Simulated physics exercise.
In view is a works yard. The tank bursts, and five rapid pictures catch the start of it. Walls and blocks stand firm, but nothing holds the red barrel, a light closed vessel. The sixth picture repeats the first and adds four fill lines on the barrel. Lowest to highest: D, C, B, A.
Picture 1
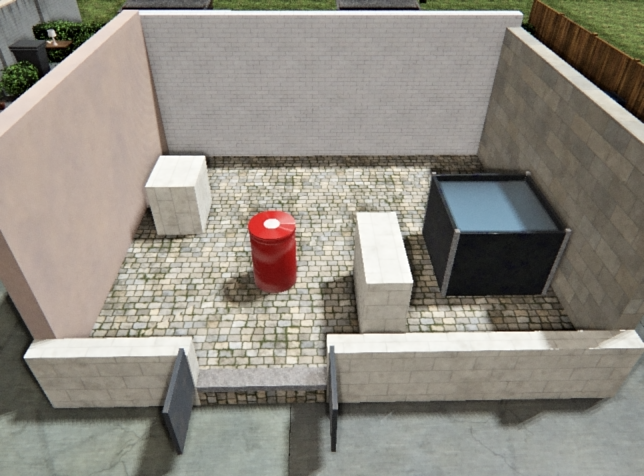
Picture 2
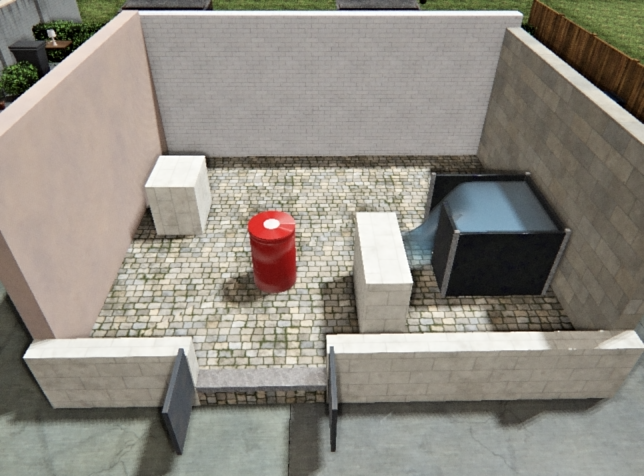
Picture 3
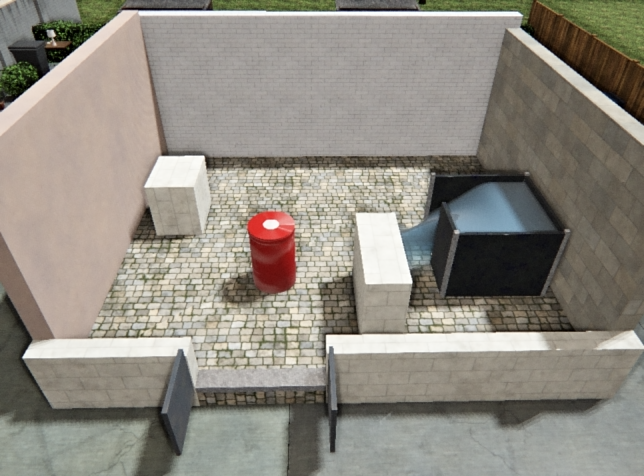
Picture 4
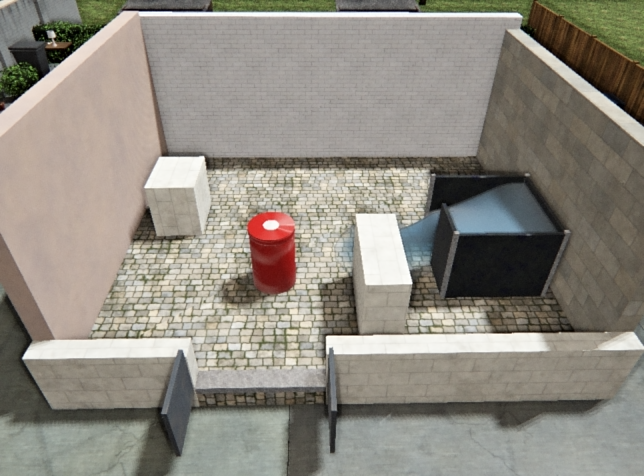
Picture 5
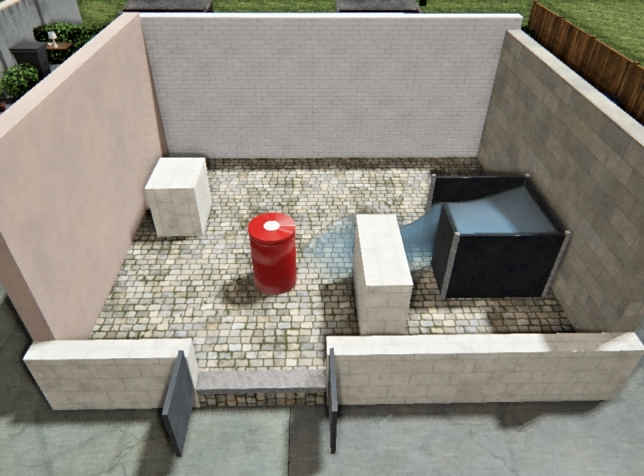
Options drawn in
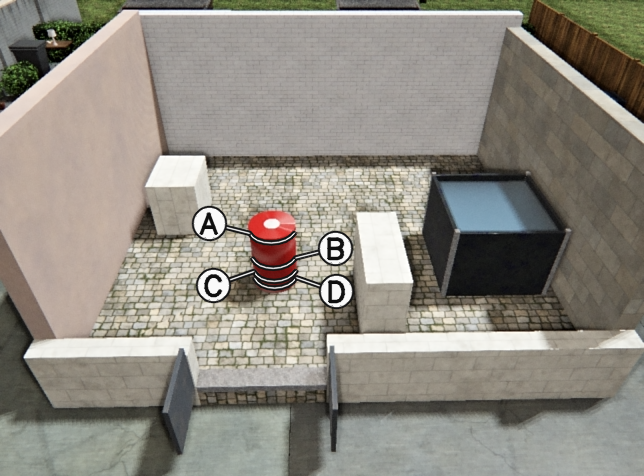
Water pours from the left side of a dark tank and spreads across the cobbled yard.
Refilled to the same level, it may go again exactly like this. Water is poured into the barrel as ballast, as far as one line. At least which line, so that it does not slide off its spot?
It is B.
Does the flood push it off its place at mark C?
Yes, that goes wrong.
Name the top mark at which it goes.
C.
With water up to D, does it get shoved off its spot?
Yes, that goes wrong.
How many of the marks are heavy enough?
Two of them.
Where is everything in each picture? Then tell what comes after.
Lid of the red barrel at (272, 224); tank full, its middle at (494, 206); open gate at (260, 339).
Water covers 1 % of the ground, mostly out of sight from here.
Water covers 3 % of the ground, mostly out of sight from here.
Water covers 6 % of the ground, mostly out of sight from here.
Lid of the red barrel at (272, 226); water covers 8 % of the ground, mostly out of sight from here.
On the marked copy, A at (271, 243); B at (273, 268); C at (274, 281); D at (274, 288); from the bottom up D, C, B, A.
For mark A, it does not move.
For mark B, it does not move.
For mark C, it is pushed about its own width away.
For mark D, it is pushed about twice its own width away.
